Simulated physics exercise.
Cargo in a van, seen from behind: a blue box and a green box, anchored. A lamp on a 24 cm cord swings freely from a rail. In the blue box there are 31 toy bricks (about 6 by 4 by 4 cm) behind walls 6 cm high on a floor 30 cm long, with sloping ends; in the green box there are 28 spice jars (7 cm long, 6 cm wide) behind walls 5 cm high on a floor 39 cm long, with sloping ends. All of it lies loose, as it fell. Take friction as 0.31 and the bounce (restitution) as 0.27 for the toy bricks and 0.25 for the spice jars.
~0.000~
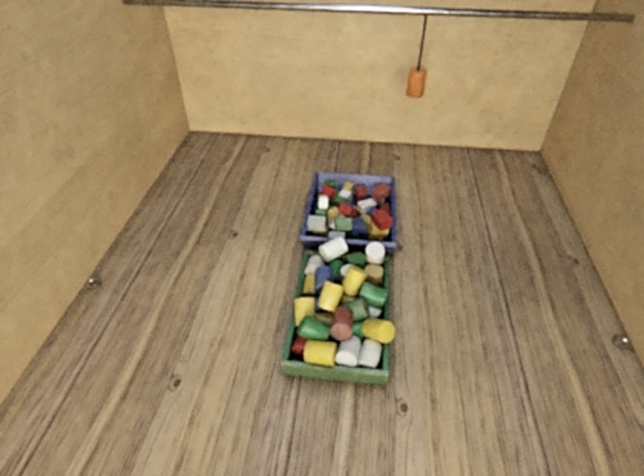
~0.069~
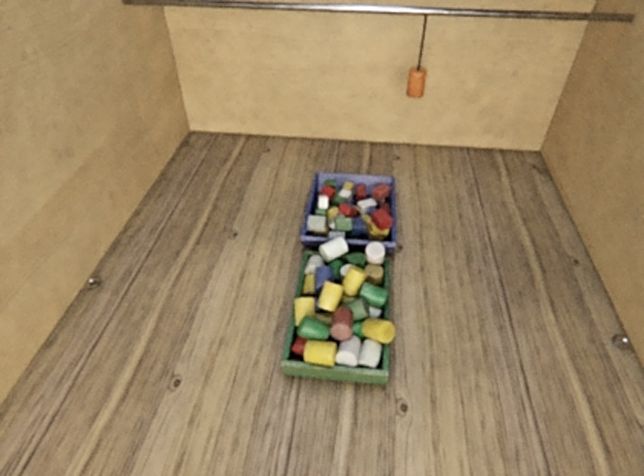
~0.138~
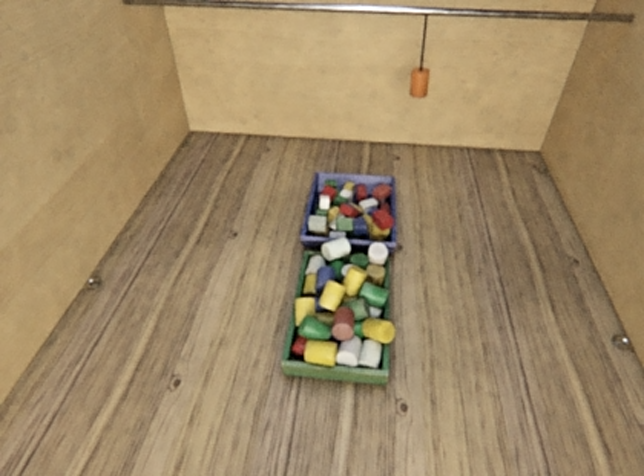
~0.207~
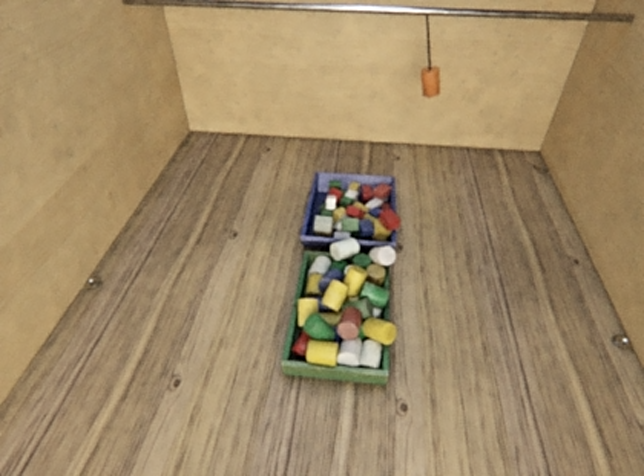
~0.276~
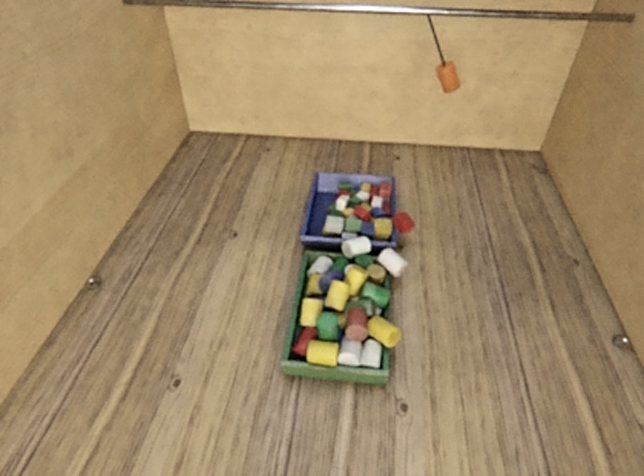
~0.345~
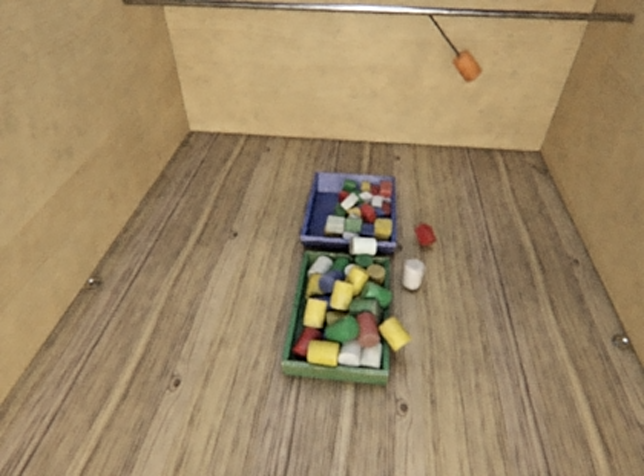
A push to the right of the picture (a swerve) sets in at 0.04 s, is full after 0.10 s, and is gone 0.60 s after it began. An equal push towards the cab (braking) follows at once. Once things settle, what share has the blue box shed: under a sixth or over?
Fewer than one in six of the toy bricks leave the blue box.
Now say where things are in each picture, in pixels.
In the first picture (each is followed by its nearest rim corner in this view), blue box, (394, 243); green box, (386, 370); the lamp leans 0°; none out.
The second picture shows blue box, (394, 243); the lamp leans 0°.
The third picture shows blue box, (394, 243); the lamp leans 3°.
The fourth picture shows blue box, (394, 243); the lamp leans 12°.
The fifth picture shows blue box, (394, 243); the lamp leans 27°; 3 out, the lowest jar at (393, 262).
The sixth picture shows blue box, (394, 243); green box, (386, 370); the lamp leans 44°; 4 out, the lowest brick at (425, 235).
After 0.58 s, blue box 30 in, 1 out and green box 20 in, 8 out.
After 0.88 s, blue box 30 in, 1 out and green box 19 in, 9 out.
After 1.30 s, blue box 30 in, 1 out and green box 19 in, 9 out.
Outcome (at 1.84 s), blue box 30 in, 1 out and green box 19 in, 9 out. Asked share, 1 of 31, 3 per cent.
